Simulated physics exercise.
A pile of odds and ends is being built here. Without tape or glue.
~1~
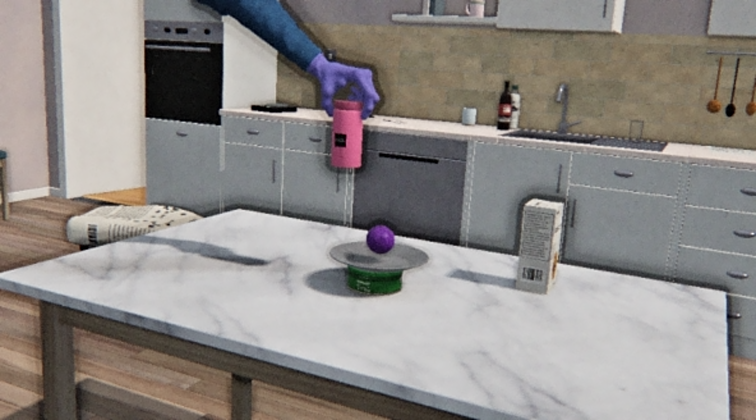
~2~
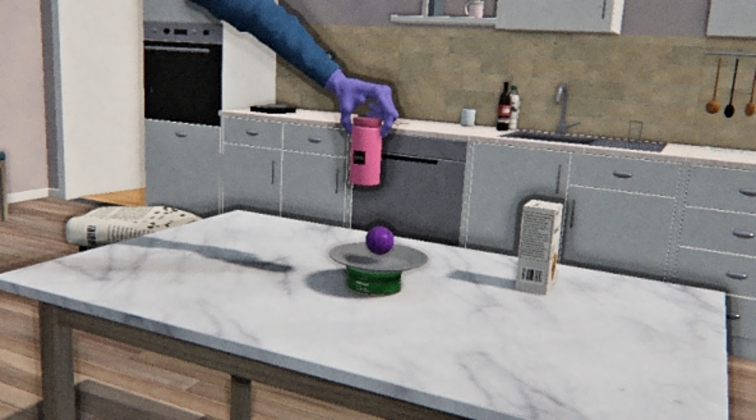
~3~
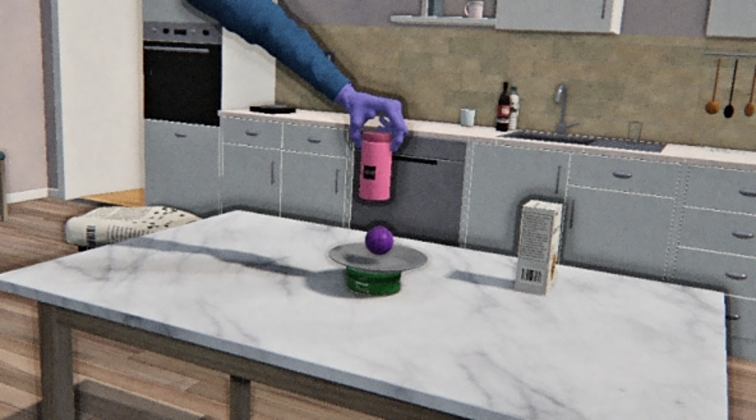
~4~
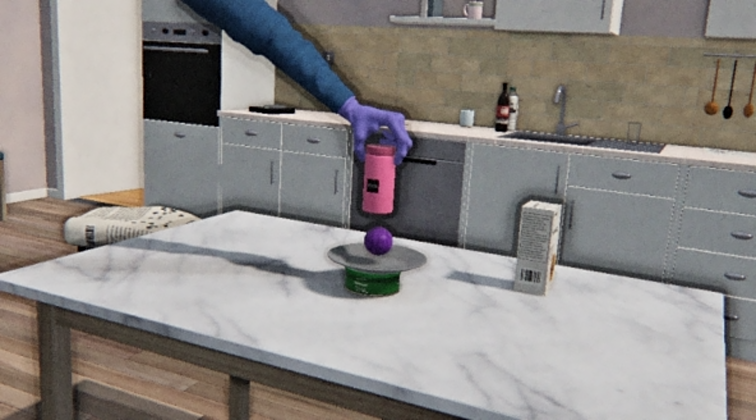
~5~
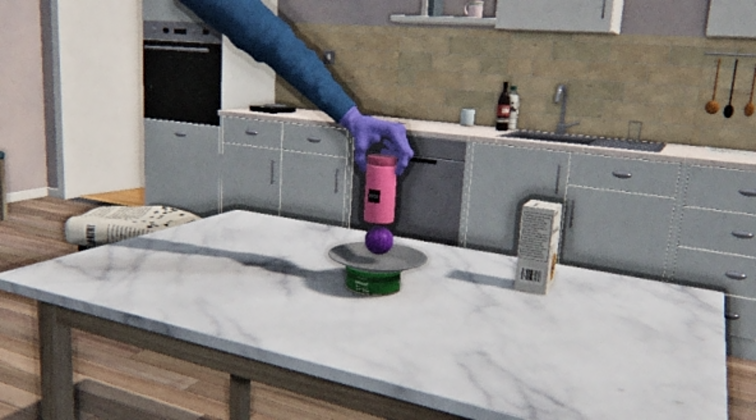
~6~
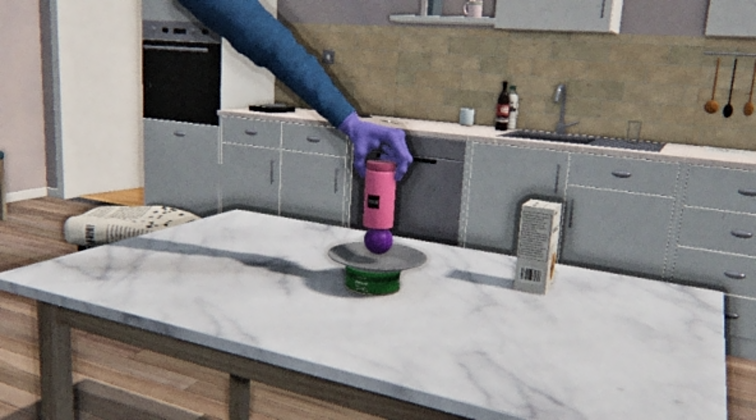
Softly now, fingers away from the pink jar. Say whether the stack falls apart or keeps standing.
Unstable.
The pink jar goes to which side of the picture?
It shifts to the viewer's left.
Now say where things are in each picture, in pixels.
In the first picture, still above its spot; pink jar (347, 133); purple onion (380, 240).
In the second picture, still above its spot; pink jar (366, 150); white carton (539, 247).
In the third picture, still above its spot; pink jar (376, 165); purple onion (379, 241).
In the fourth picture, still above its spot; pink jar (379, 179); white carton (538, 248).
In the fifth picture, still above its spot; pink jar (381, 189); purple onion (379, 241).
In the sixth picture, in place under the hand; pink jar (380, 194); white carton (538, 247).
Then, 0.60 s later than the last frame, pink jar now fallen.
Then, 0.70 s later than the last frame, things are still on the move.
Then, 0.80 s later than the last frame, as before.
When it is over, fallen, pink jar; the other 4 as before. End places, in pixels of the last picture, pink jar near (267, 251). The pile gives way.
